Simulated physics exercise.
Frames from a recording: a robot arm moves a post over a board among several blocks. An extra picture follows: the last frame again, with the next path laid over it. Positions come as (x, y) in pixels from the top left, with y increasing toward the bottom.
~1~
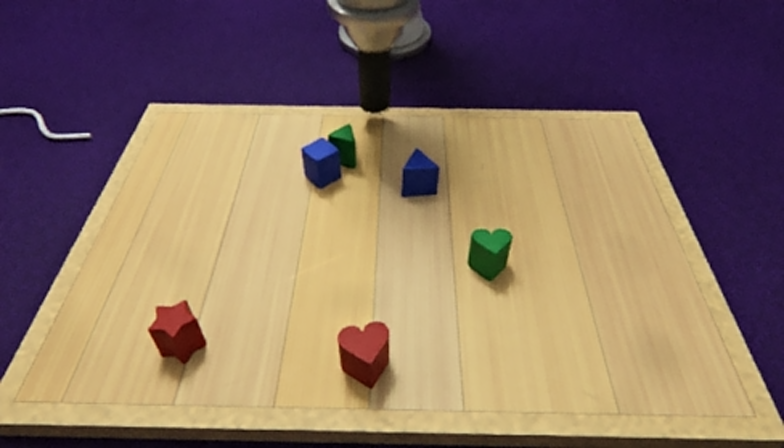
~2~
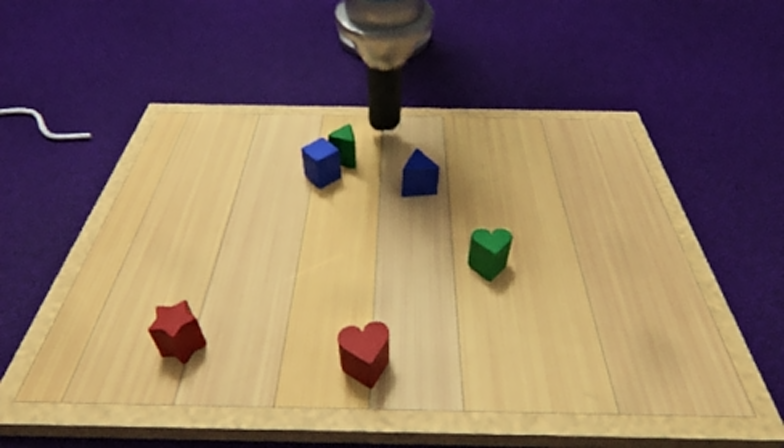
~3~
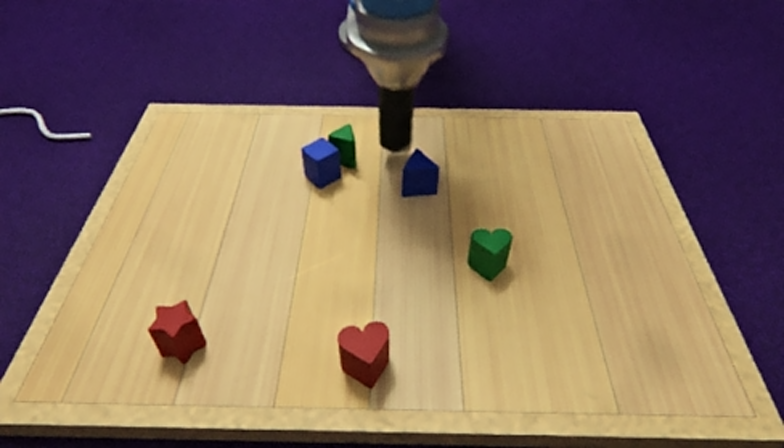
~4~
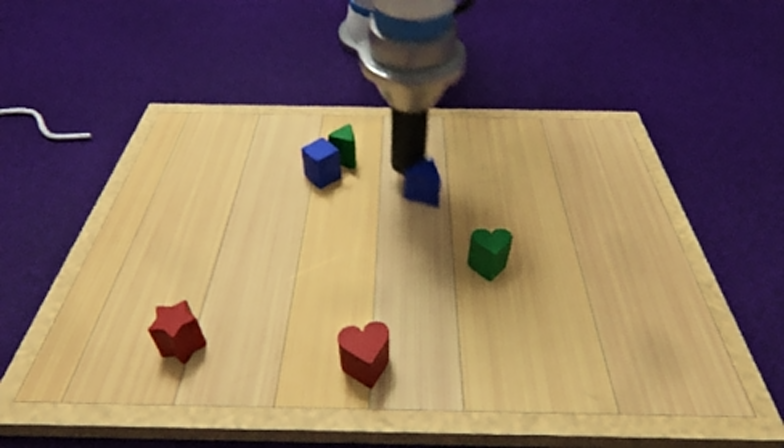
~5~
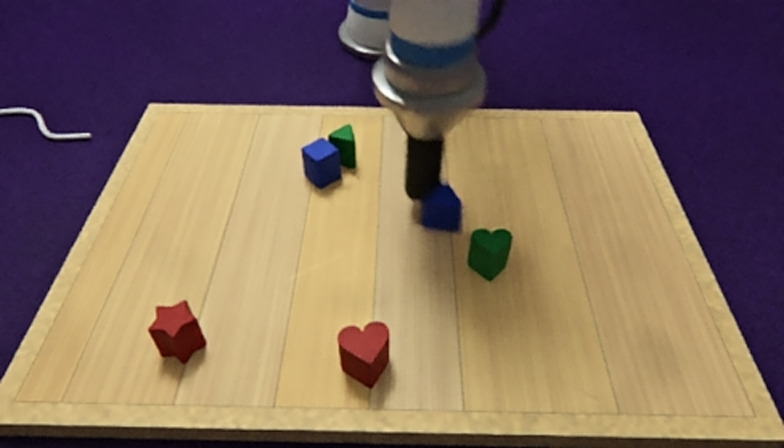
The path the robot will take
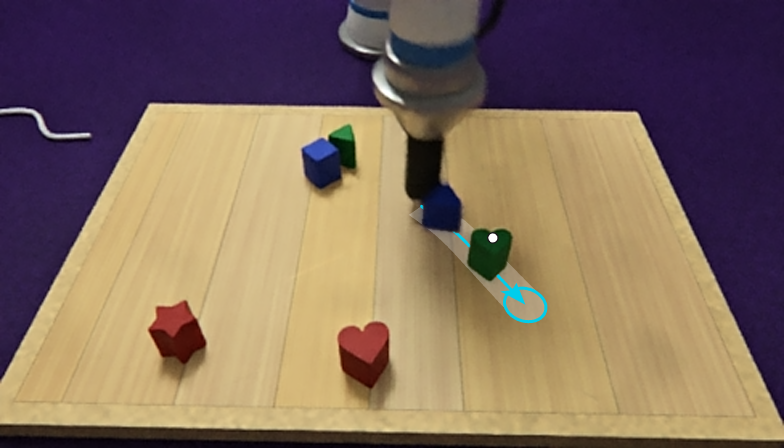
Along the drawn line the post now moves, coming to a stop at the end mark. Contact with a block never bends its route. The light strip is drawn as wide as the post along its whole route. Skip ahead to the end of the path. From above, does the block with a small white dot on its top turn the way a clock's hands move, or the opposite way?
Looking from above, the answer is counterclockwise.
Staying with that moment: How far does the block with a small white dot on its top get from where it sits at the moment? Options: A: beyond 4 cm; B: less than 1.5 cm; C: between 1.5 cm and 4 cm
Option A.
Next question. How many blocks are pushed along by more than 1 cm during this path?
The way I see it, the answer is two.
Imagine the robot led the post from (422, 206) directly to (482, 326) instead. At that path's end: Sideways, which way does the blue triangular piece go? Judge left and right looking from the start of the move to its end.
Measured against the direction from start to end, the blue triangular piece shifts toward the left-hand side.
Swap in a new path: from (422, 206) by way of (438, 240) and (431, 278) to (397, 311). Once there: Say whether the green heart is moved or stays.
At the end of the path, it will have moved.
Drawn move, from (422, 206) through (457, 233) and (489, 267) to (525, 305); the dot is on the green heart.
On the path given first. One third of the way, post at (460, 220); blue triangular piece at (479, 227), turned 35° clockwise; green heart at (505, 251), turned 30° anticlockwise.
Two thirds of the way, post at (493, 253); blue triangular piece at (507, 265), turned 45° clockwise; green heart at (534, 280), turned 70° anticlockwise.
At the end, post at (529, 291); blue triangular piece at (548, 306), turned 40° clockwise; green heart at (580, 318), turned 80° anticlockwise.
